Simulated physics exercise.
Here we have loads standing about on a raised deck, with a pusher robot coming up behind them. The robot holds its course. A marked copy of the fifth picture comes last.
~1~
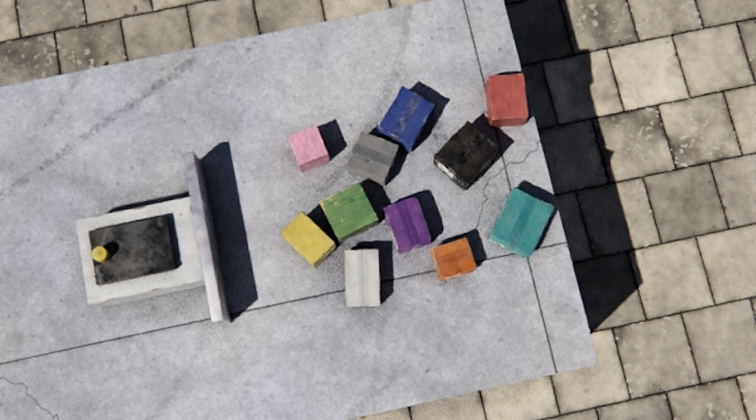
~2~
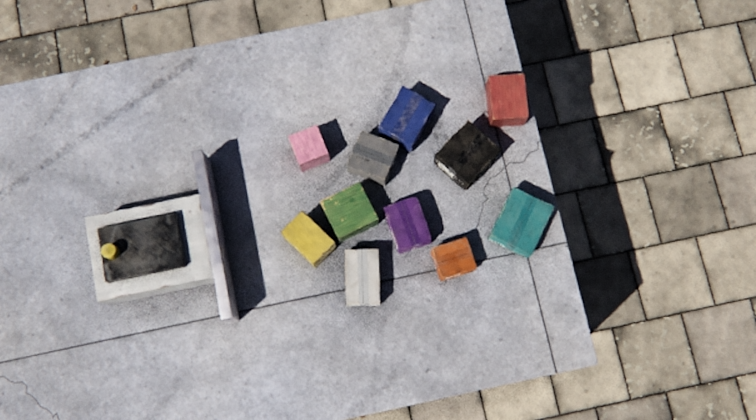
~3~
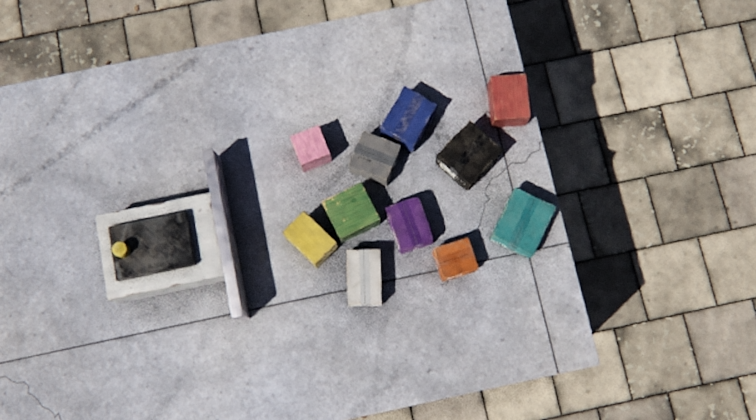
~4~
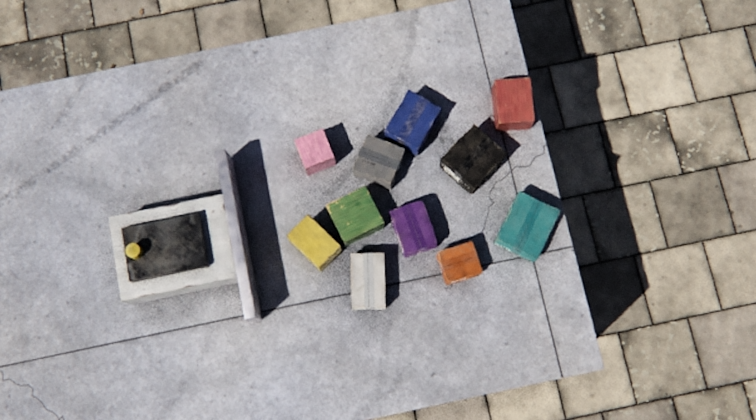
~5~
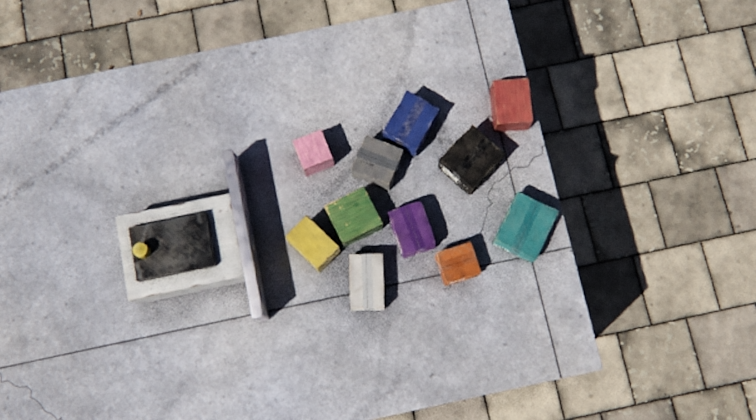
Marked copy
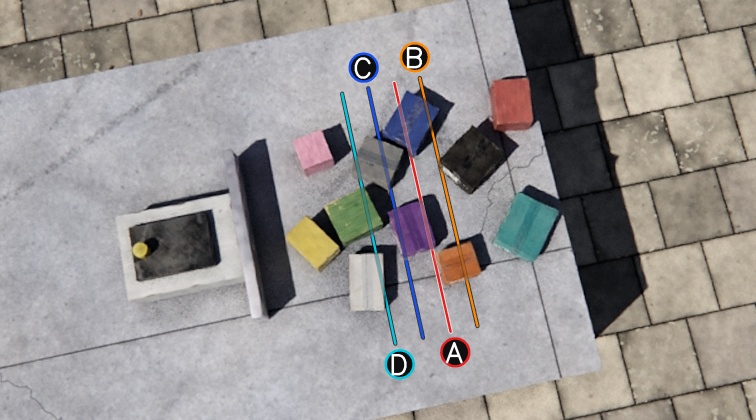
We see a top-down view of a pale raised deck where a white robot with a wide front plate moves slowly and steadily right toward a scattered group of colourful boxes, which stay in place as the gap narrows.
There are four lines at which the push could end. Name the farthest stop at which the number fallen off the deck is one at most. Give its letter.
As far as mark B.
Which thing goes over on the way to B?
It is the turquoise box.
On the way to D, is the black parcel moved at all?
No.
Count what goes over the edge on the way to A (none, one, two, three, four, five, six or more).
The count is none.
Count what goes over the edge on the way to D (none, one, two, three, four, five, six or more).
By then, none.
On the marked copy, A at (422, 204); B at (448, 198); C at (395, 209); D at (368, 215).
Following B. Soon after the start, robot (254, 230); white parcel (373, 283); pink crate (326, 151).
Later, robot (328, 214); turquoise box (529, 231); purple parcel (492, 221).
In the end, robot (383, 202); turquoise box over the edge; red crate (522, 93); one fallen.
As for the rest, A is within the limit but short; C is within the limit but short; D is within the limit but short.
